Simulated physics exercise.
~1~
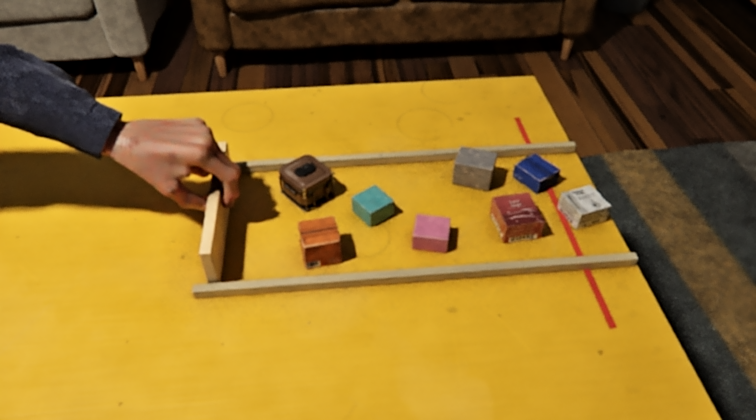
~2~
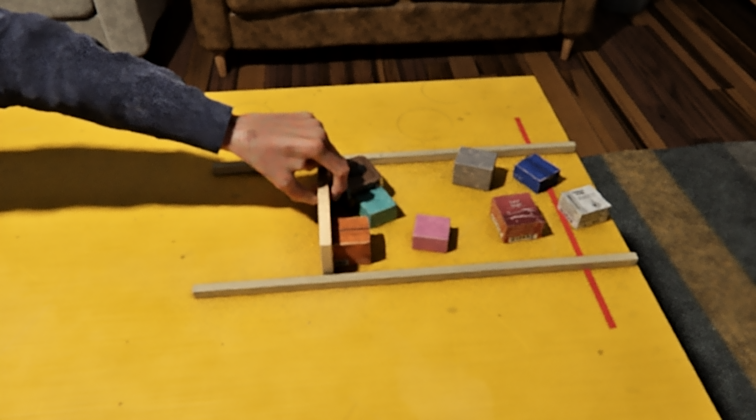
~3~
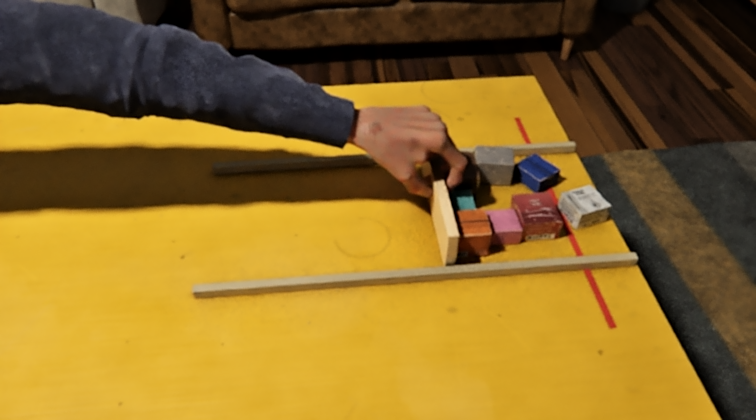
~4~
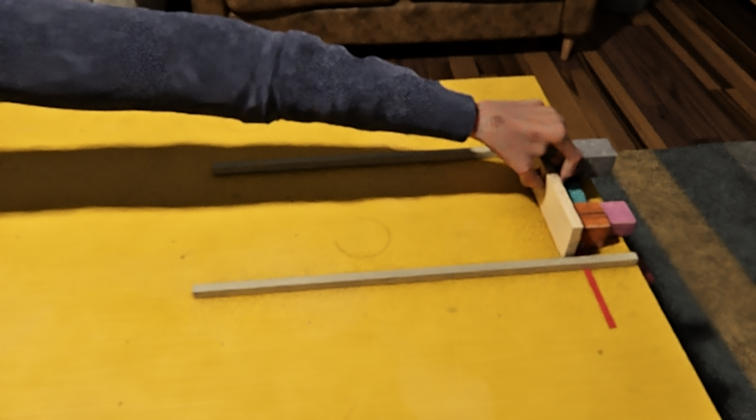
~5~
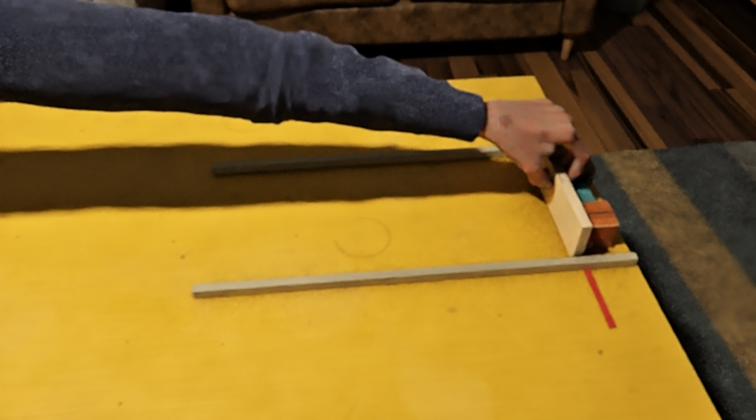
At first, a hand holds an upright wooden board at the left of a yellow table, between two long rails, with small boxes and blocks scattered toward a red tape line near the right edge. The hand slides the board right, gathering the brown case, orange box and teal block. The pink block and red box are soon bunched ahead of it, while the blue and white boxes still sit untouched. As the board nears the tape, the red, blue and white boxes disappear from the tabletop. Finally the grey and pink blocks go too, leaving the orange, teal and brown pieces against the board at the edge.
